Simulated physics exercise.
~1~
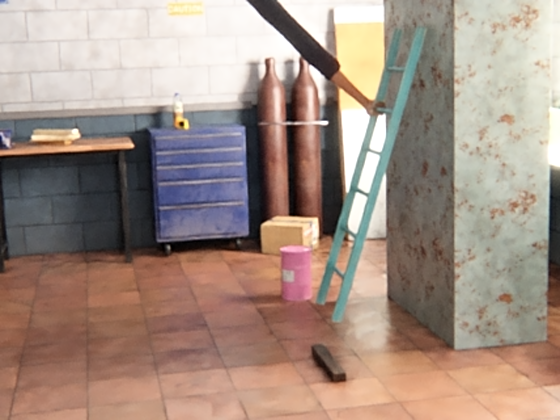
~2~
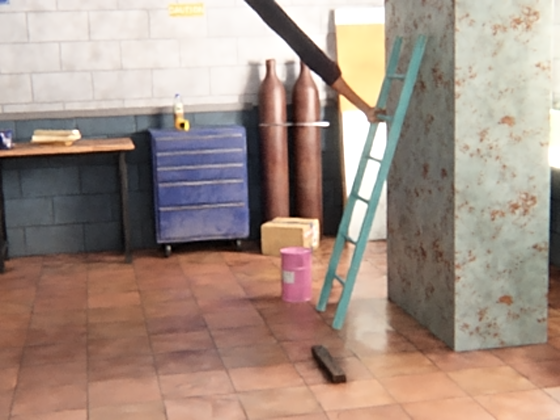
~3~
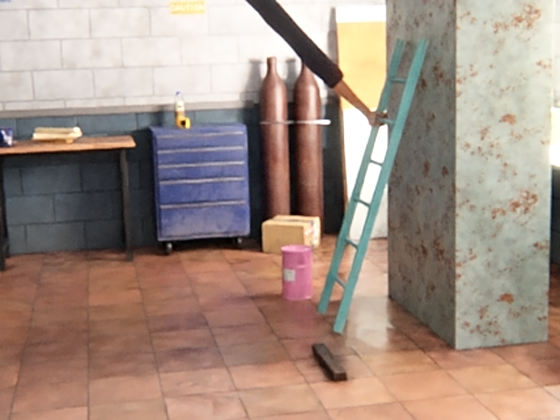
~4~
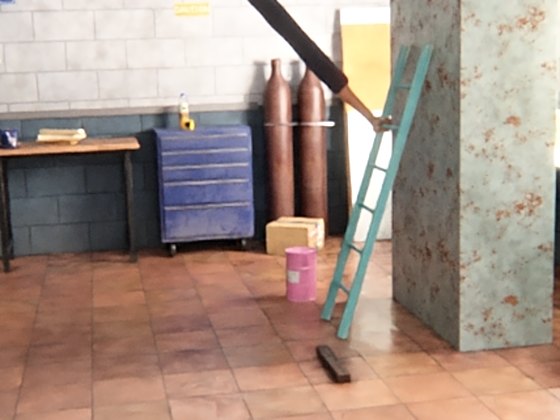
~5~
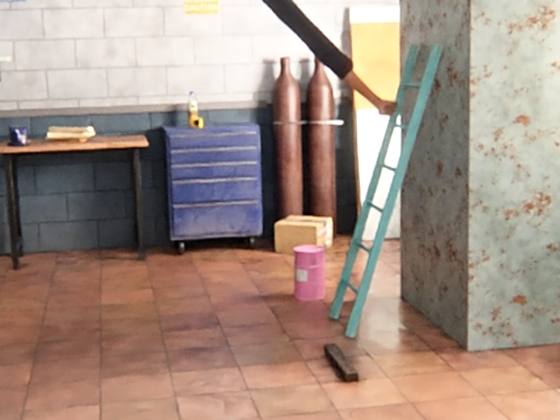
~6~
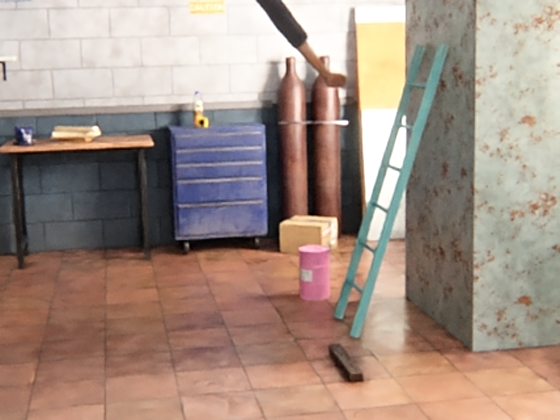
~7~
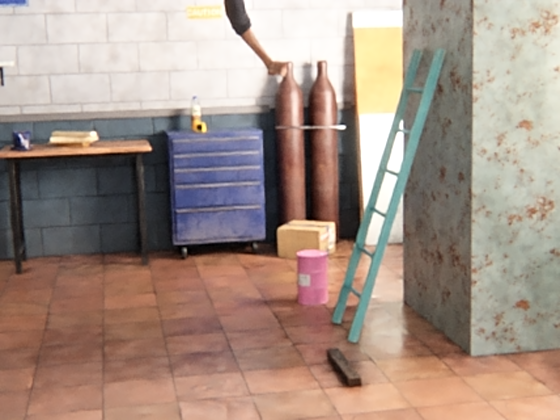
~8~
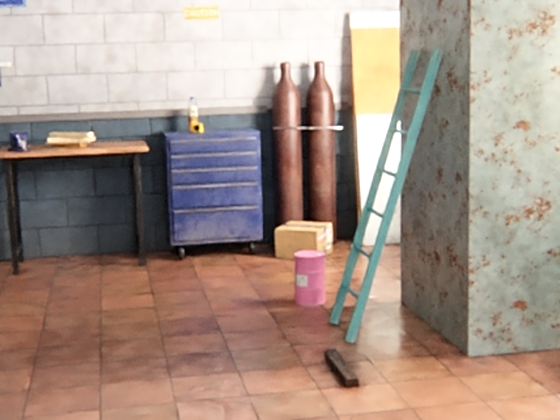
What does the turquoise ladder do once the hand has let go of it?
It stays up, still leaning against the tall speckled block after the hand has gone.
